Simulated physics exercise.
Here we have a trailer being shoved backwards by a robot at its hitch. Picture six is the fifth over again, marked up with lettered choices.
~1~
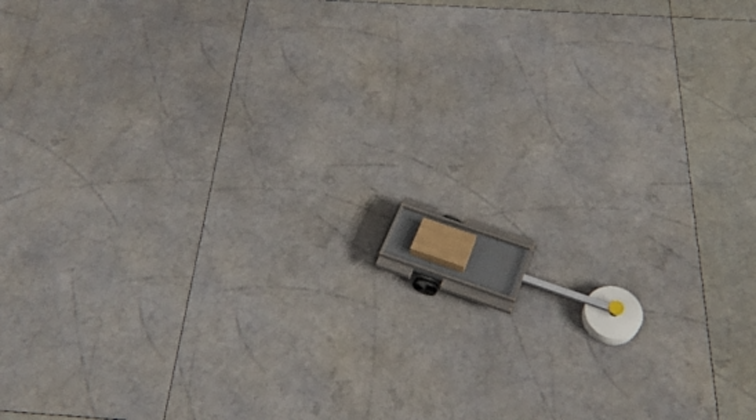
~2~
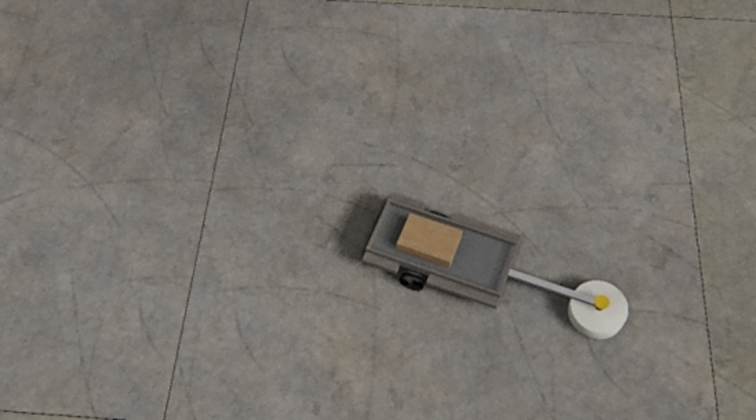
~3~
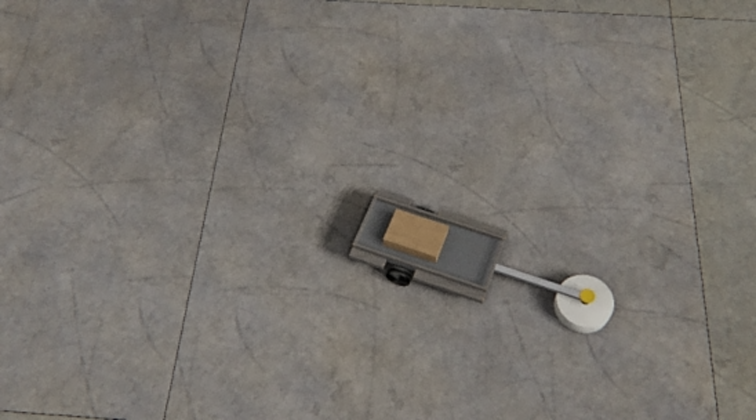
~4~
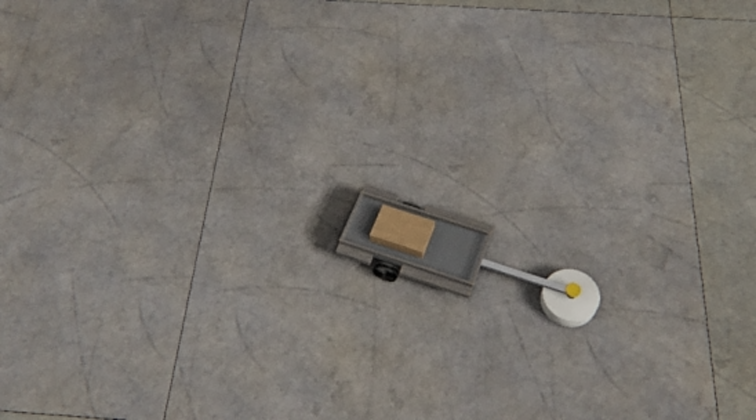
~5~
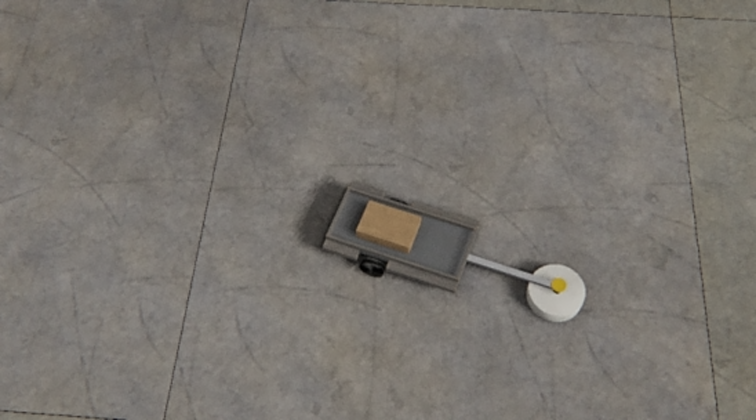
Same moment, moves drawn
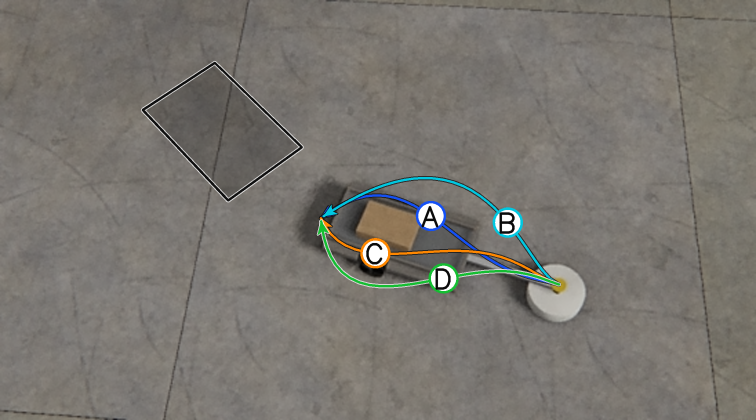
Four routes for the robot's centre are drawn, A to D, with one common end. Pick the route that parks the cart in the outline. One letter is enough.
The cart ends in the outline on D.
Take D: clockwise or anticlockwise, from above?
On that route, clockwise.
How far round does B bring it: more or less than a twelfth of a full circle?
More.
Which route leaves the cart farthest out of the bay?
Route B.
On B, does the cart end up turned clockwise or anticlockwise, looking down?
On that route, anticlockwise.
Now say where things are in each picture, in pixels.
Grey cart (456, 253); robot (613, 314), in the first picture.
Robot (599, 308); grey cart (442, 248), in the second picture.
Robot (585, 302); grey cart (429, 243), in the third picture.
Robot (571, 296); grey cart (415, 239), in the fourth picture.
Robot (556, 291); grey cart (402, 234), in the fifth picture.
On the marked copy, A from (559, 285) via (439, 222) to (321, 218); B from (559, 285) via (463, 186) to (324, 216); C from (559, 285) via (438, 251) to (321, 218); D from (559, 285) via (412, 284) to (321, 221); the bay at (221, 128).
Taking D. A third of the way, robot (456, 282), cart (317, 206).
Two thirds of the way, robot (360, 289), cart (264, 174).
When it is over, robot (322, 225), cart (223, 124); the cart stands in the bay.
As for the rest, A leaves the cart at (171, 189), out of the bay; B leaves the cart at (164, 263), out of the bay; C leaves the cart at (190, 156), out of the bay.
